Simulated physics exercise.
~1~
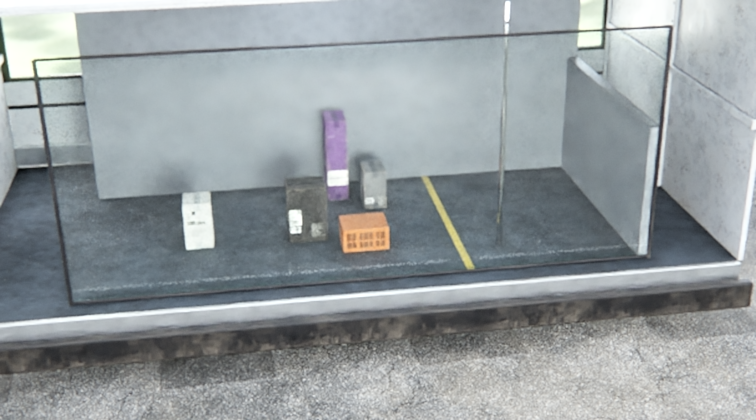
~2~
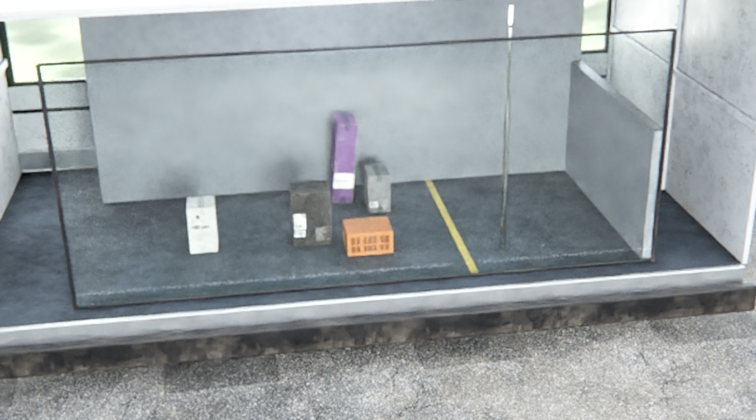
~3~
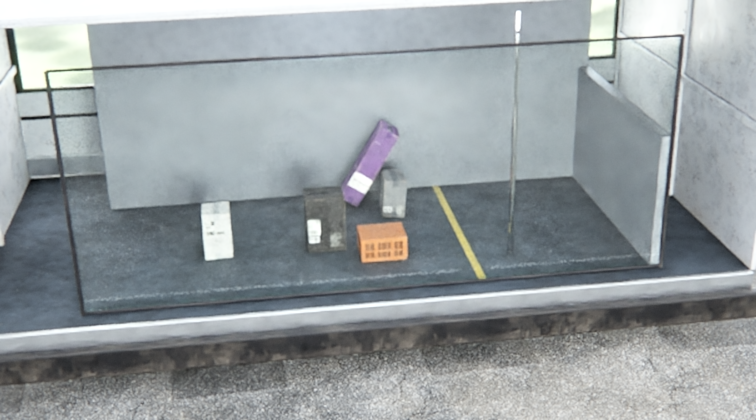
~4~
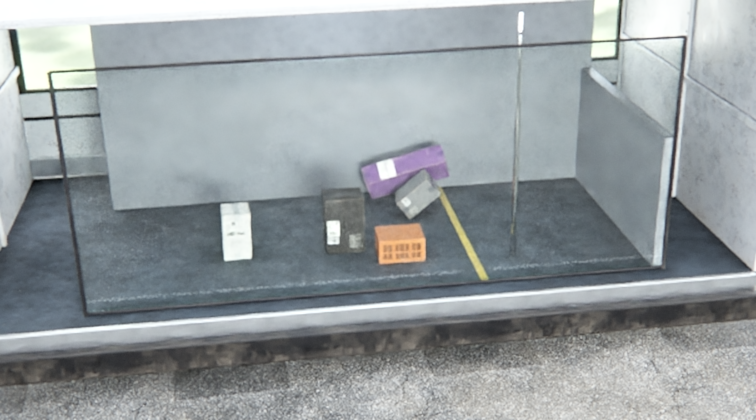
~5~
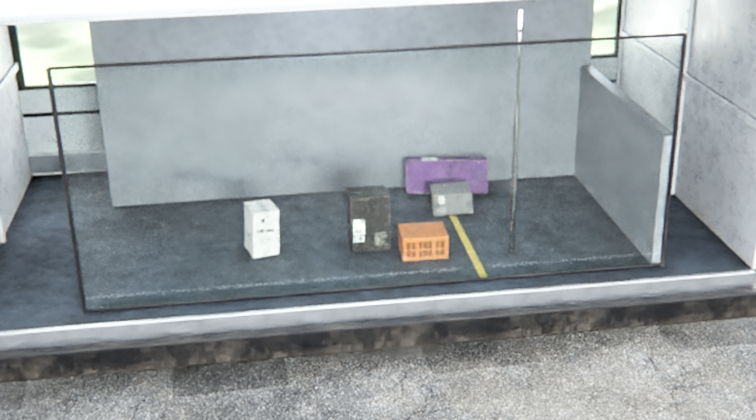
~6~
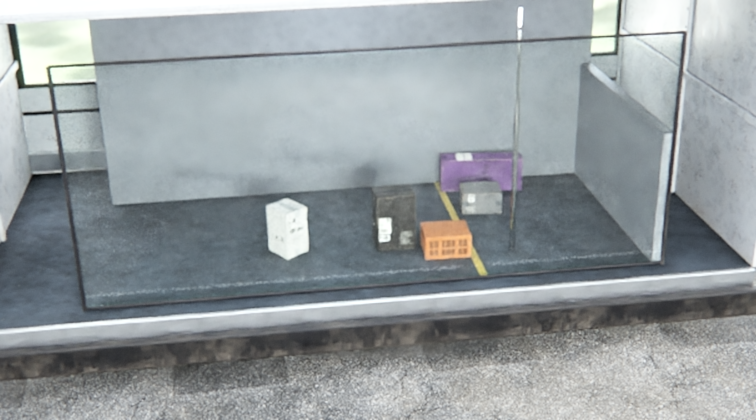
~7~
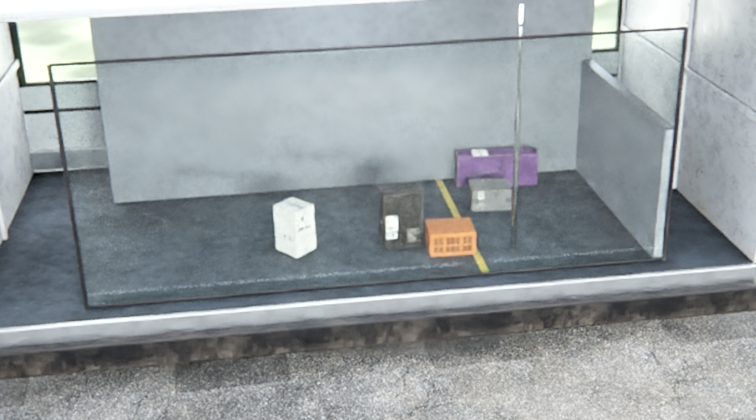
A tall purple box topples right, knocking over a grey carton, as all five slide right.
